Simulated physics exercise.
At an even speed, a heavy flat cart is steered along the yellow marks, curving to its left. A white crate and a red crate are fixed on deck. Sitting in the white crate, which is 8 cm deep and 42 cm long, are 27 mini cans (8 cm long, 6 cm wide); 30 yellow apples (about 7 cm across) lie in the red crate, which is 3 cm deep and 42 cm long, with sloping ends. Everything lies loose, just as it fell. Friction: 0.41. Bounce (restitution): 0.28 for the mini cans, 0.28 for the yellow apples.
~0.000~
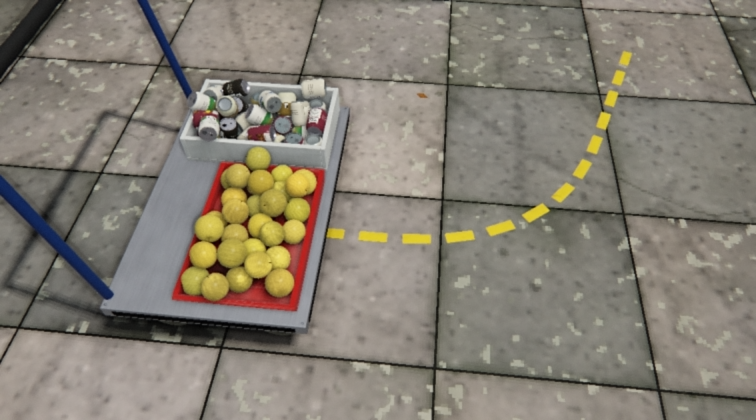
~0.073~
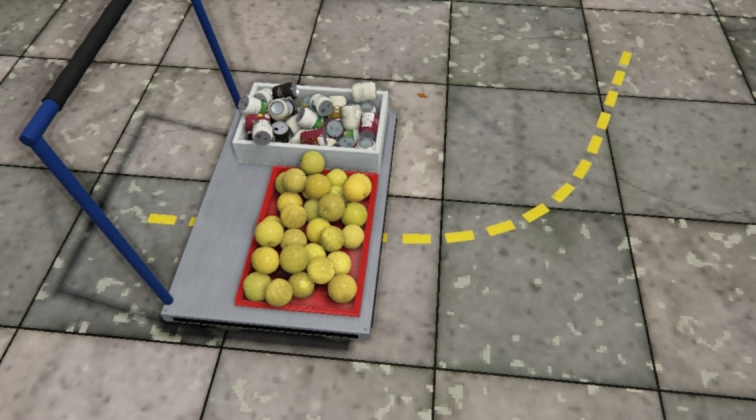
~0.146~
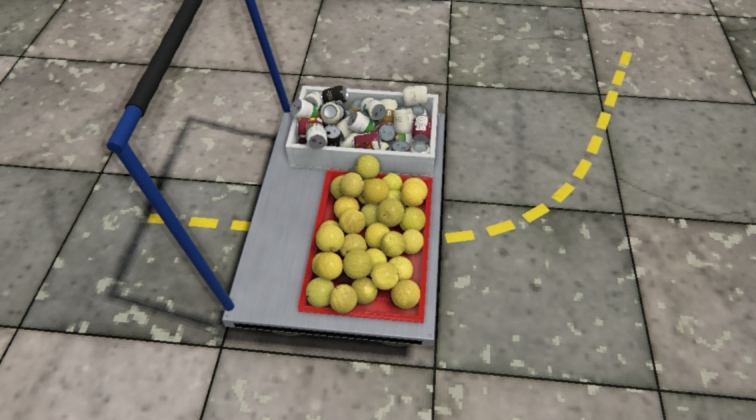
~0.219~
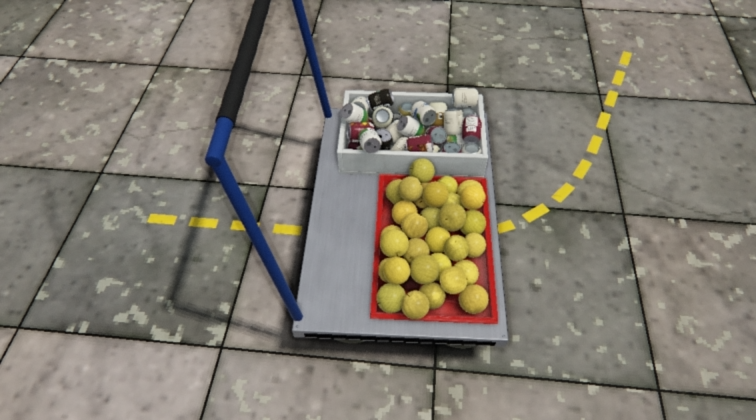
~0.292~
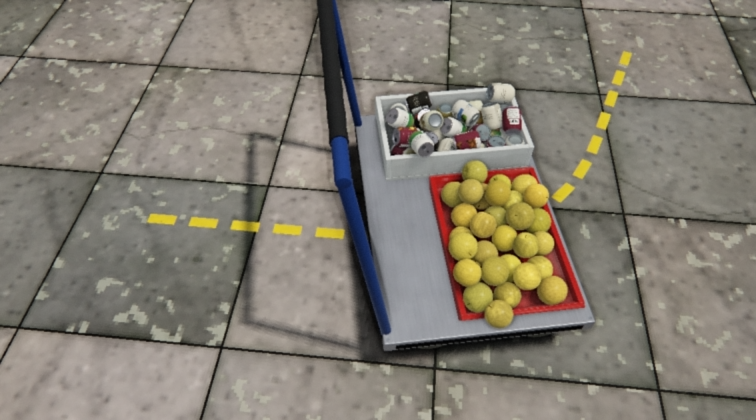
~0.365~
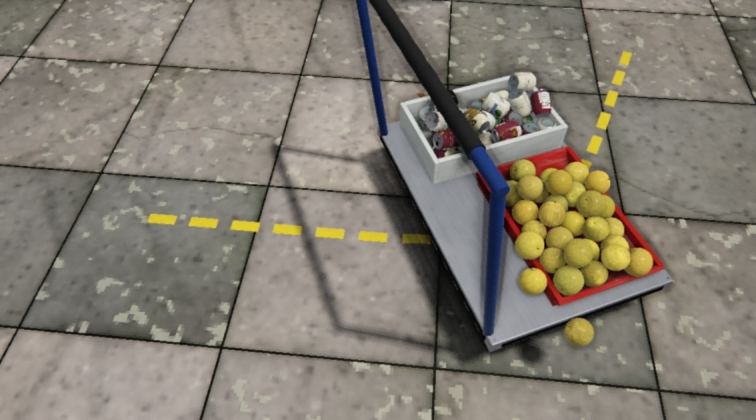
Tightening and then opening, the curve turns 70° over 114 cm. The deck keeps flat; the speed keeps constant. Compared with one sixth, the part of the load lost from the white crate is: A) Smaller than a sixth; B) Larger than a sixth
The answer is A.
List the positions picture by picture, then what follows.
In the first picture (places track the rim corner closest to us here, unless another is named), white crate (by its farthest rim corner) (209, 81); red crate (292, 306); heading changed by 0°, 0 cm rolled; all still inside.
The second picture shows white crate (258, 84); red crate (356, 311); heading changed by 0°, 16 cm rolled.
The third picture shows white crate (306, 87); red crate (421, 317); heading changed by 0°, 33 cm rolled.
The fourth picture shows white crate (349, 92); red crate (495, 319); heading changed by 3°, 49 cm rolled.
The fifth picture shows white crate (380, 98); red crate (582, 302); heading changed by 12°, 66 cm rolled; 1 out, the lowest apple at (499, 314).
The sixth picture shows white crate (405, 103); red crate (661, 265); heading changed by 26°, 82 cm rolled; 3 out, the lowest apple at (579, 332).
After 0.41 s, the white crate is down by 1 of 27 and the red crate is down by 4 of 30.
After 0.51 s, the white crate is down by 1 of 27 and the red crate is down by 6 of 30.
After 0.66 s, the white crate is down by 1 of 27 and the red crate is down by 14 of 30.
When it is over (at 1.12 s), the white crate is down by 2 of 27 and the red crate is down by 17 of 30. Asked share, 2 of 27, 7 per cent.
